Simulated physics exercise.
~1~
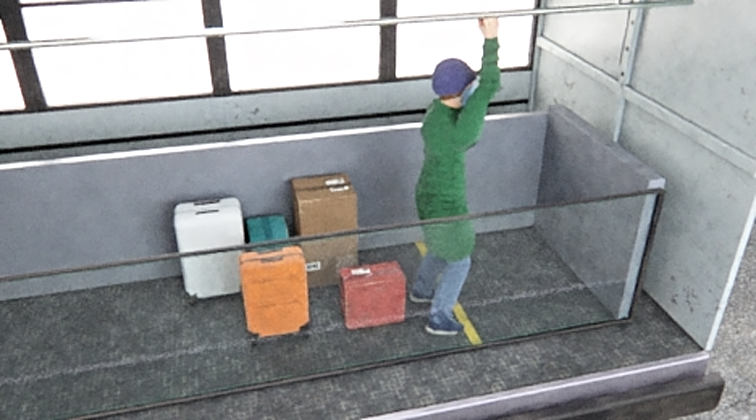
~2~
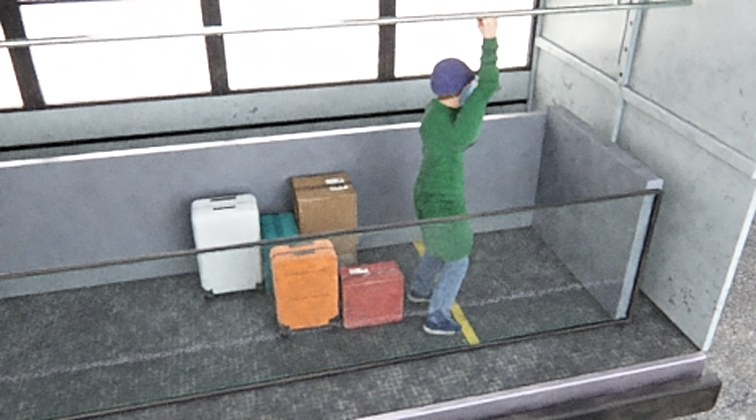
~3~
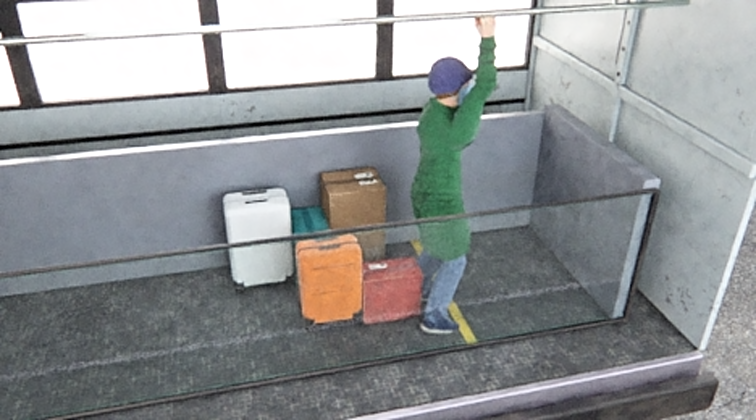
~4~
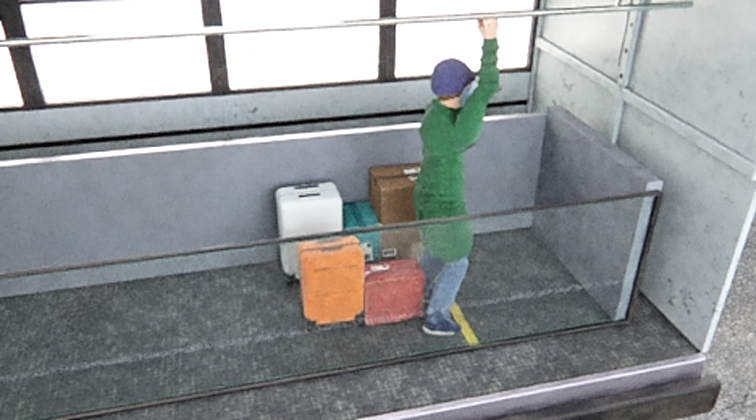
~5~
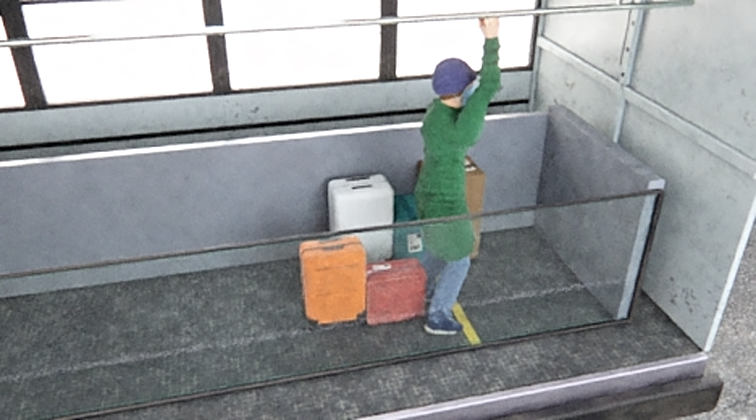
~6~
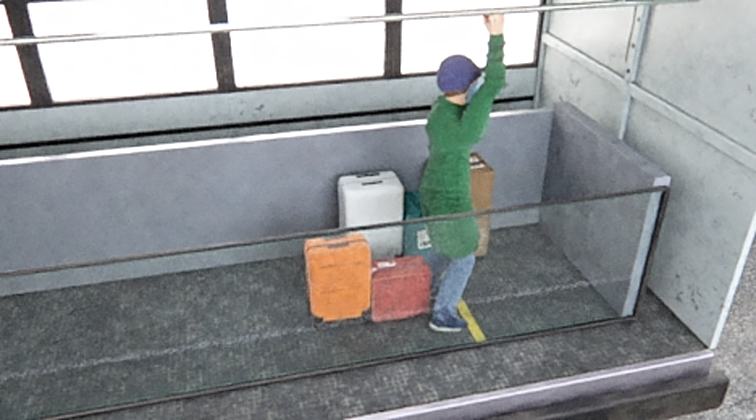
Five pieces of luggage, a white case, a teal pack, a tall brown bag, an orange case and a red box, stand upright left of a passenger in a green coat and purple cap, seen from above through a glass panel on a tram. The white and orange cases slide right first, closing around the teal pack. Soon all five shift right, the orange case stopping beside the red box. The back three glide on behind the passenger, who holds the overhead rail. All settle upright, the brown bag past the yellow line, the others short of it.
